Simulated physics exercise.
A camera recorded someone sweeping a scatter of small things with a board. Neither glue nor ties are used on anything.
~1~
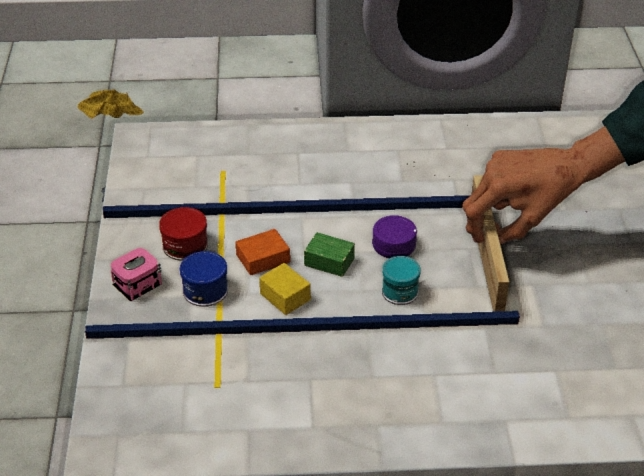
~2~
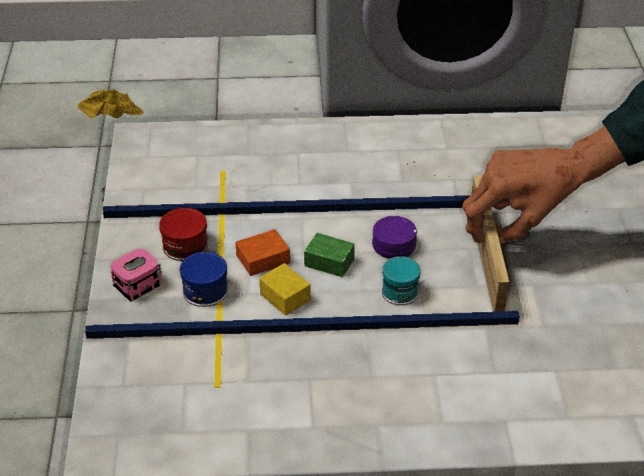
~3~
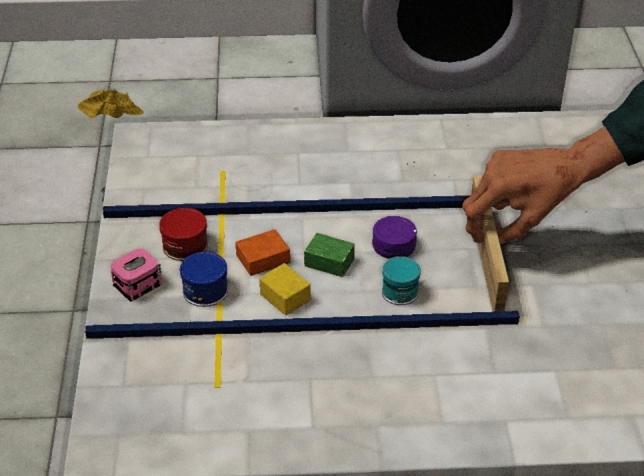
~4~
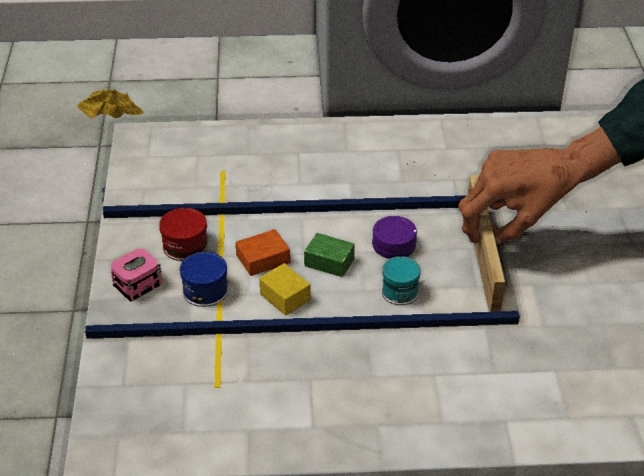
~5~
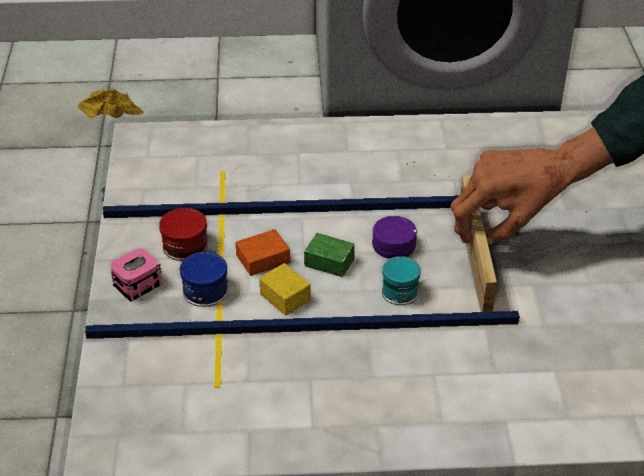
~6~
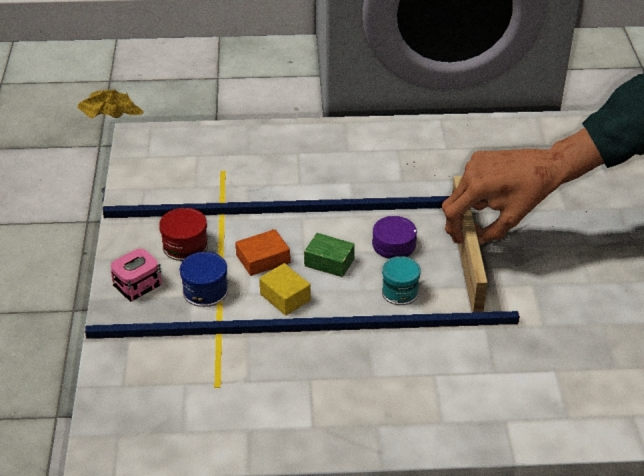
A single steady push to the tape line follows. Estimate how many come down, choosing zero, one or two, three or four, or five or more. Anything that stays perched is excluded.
The push is going to knock none off the table.
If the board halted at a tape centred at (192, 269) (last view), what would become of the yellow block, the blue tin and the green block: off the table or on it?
Going one by one, the yellow block is not lost, the blue tin is not lost, the green block is not lost.
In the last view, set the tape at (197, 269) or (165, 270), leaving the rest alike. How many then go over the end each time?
Tallies: 1, 2.
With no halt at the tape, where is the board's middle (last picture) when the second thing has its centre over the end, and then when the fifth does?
The first one at (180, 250), the next at (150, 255).
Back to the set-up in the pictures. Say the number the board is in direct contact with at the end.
It's touching 3 at the end.
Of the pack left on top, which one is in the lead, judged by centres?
Answer: The pink case.
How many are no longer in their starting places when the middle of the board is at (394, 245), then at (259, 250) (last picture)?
2, then 8.
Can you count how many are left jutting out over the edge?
Answer: 1.
A little later, none off yet; pink case at rest near (136, 274); red tin at rest near (184, 234); blue tin at rest near (204, 279).
When it is over, the number that fall off is zero.
